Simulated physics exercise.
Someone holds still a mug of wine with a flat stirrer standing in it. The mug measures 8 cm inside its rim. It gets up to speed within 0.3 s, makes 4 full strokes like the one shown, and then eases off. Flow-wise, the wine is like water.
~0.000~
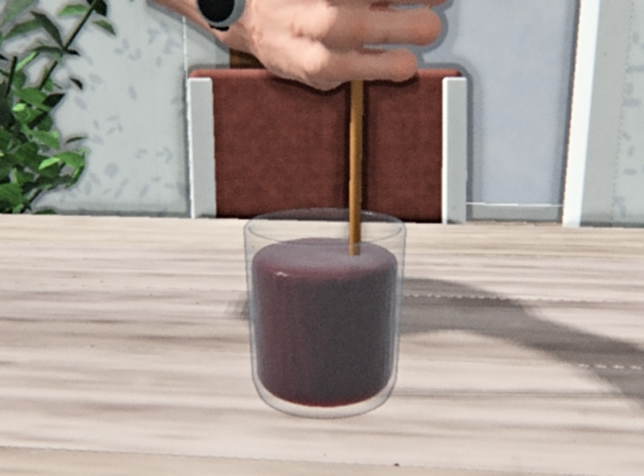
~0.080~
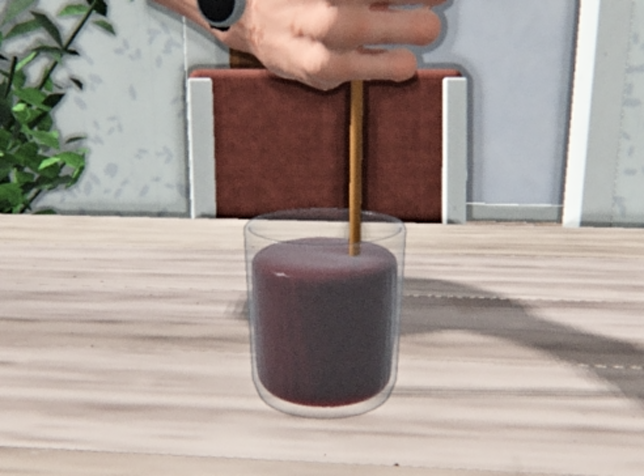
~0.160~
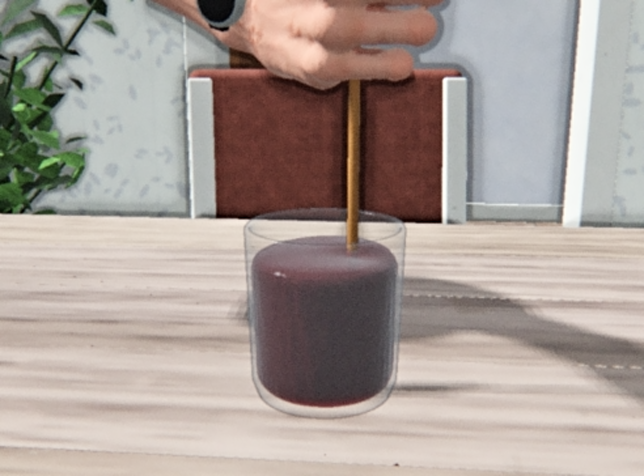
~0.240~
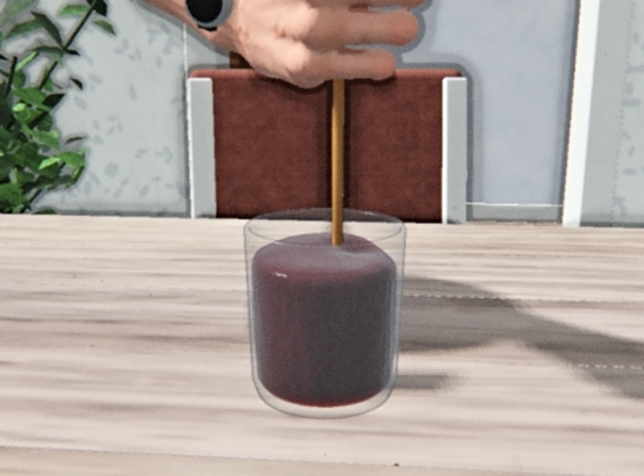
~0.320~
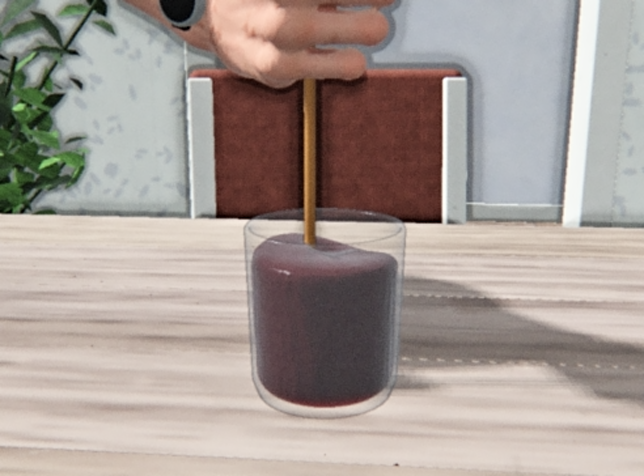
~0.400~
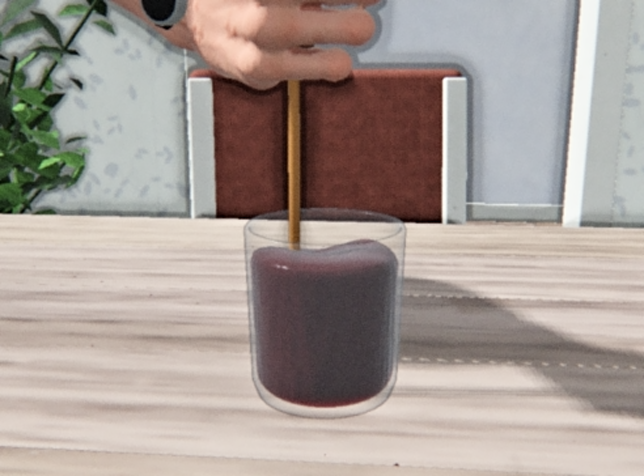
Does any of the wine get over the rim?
No, it ends up with nothing outside.
After 0.88 s 0 ml is over the rim.
After 1.35 s 0 ml is over the rim.
After 1.83 s 0 ml is over the rim.
After 2.30 s 0 ml is over the rim.
In the end 0 ml is over the rim.
